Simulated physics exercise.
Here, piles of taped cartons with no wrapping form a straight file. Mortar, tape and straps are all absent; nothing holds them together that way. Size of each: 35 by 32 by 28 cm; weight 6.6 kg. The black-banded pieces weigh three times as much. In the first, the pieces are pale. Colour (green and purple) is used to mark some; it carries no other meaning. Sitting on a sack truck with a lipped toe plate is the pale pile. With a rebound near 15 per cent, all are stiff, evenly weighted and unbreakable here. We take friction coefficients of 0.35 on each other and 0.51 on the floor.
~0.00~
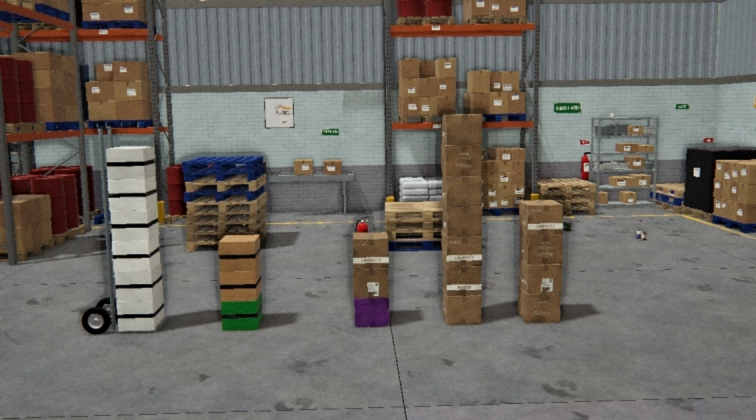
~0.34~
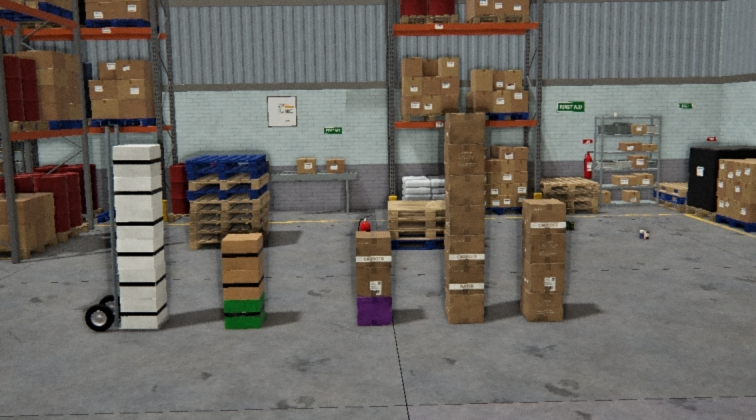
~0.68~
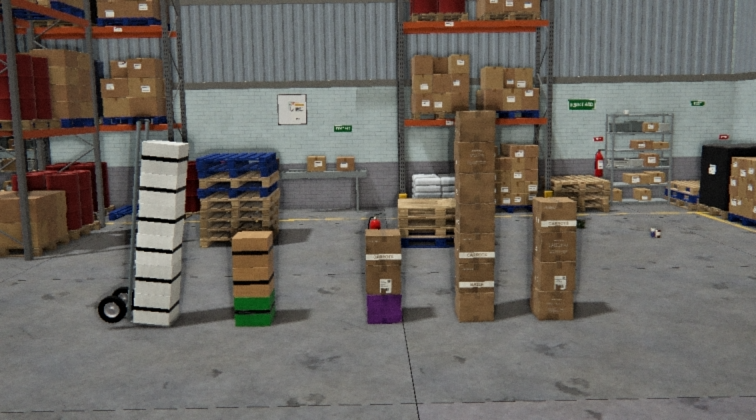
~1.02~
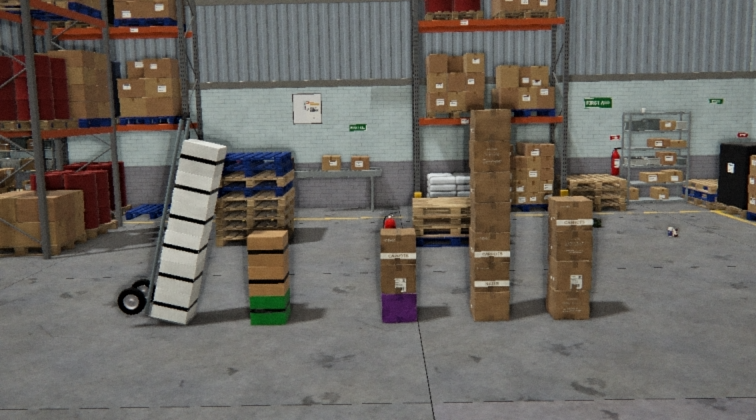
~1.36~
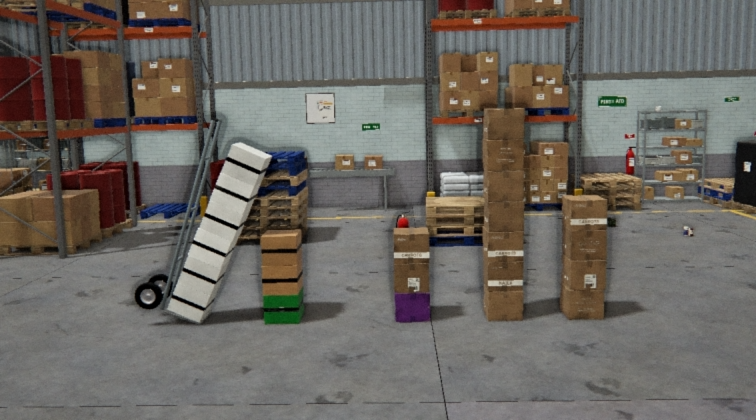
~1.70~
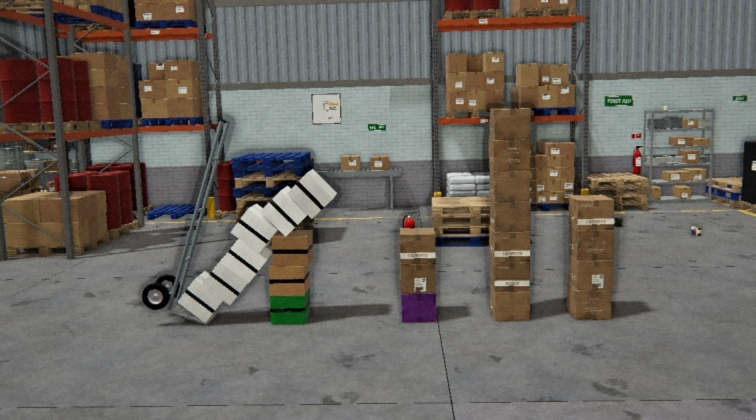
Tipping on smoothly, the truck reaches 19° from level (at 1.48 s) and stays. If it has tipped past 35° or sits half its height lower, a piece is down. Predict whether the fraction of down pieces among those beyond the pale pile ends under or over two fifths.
Under.
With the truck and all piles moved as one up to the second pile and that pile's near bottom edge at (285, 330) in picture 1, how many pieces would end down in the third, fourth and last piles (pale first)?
Count of fallen pieces - third: 3; fourth: 6; last: 3.
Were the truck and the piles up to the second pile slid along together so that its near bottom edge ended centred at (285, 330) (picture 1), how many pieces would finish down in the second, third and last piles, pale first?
Pile by pile that makes second 3, third 3, last 3.
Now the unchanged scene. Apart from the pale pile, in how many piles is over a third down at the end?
2 altogether.
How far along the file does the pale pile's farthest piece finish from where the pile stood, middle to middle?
About 190 cm.
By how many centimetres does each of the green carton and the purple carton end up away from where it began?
Estimate: Green near 0 cm, purple near 20 cm.
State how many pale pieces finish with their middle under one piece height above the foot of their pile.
Pale pieces counted: 4.
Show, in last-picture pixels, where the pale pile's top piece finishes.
In the last view it ends up close to (362, 301).
By 2.06 s, 6 of the pale pile down; none of the 17 other cartons down, 5 disturbed; green carton tilted 4°.
By 2.46 s, 6 of the pale pile down; 2 of the 17 other cartons down; purple carton tilted 23°.
When it is over (4.1 s), 6 of the pale pile down; 4 of the 17 other cartons down; purple carton tilted 35°; green carton unmoved. That is 24 per cent. In pixels of the last frame, middles, purple carton near (435, 296), green carton near (292, 305).
